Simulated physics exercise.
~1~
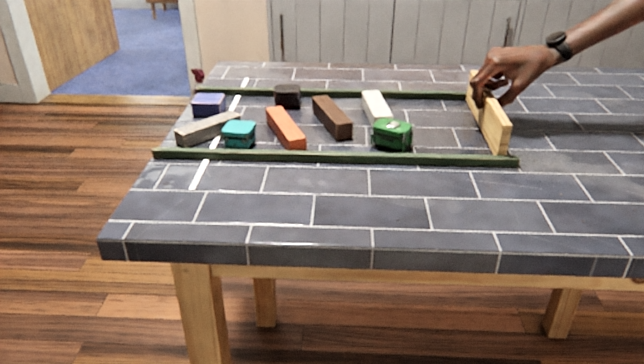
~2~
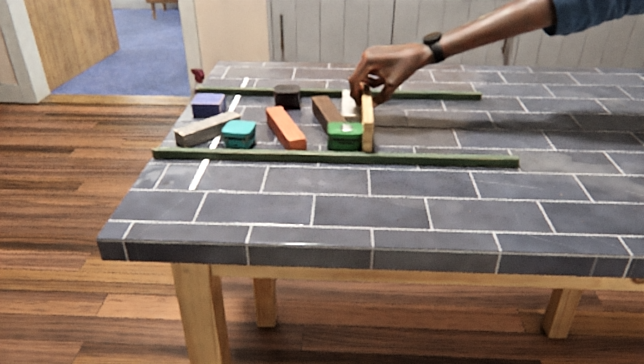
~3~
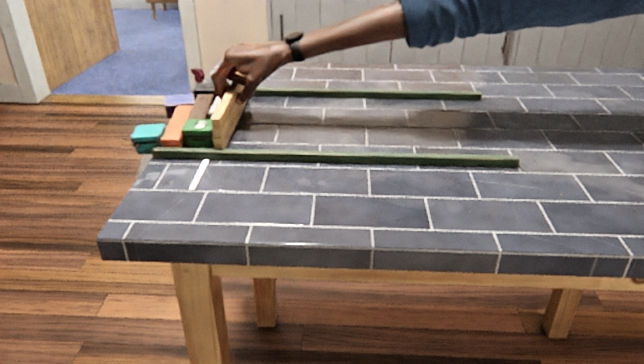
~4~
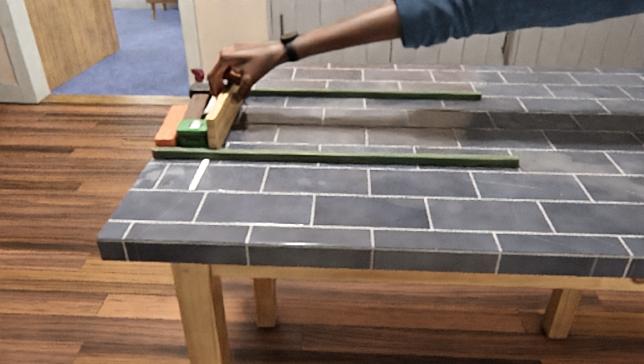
In this clip, a hand slides an upright wooden board leftward between two green strips on a tiled table, pushing several colored blocks toward the left edge until the turquoise, blue and grey pieces are gone from the tabletop, while the green and orange ones remain by the board.
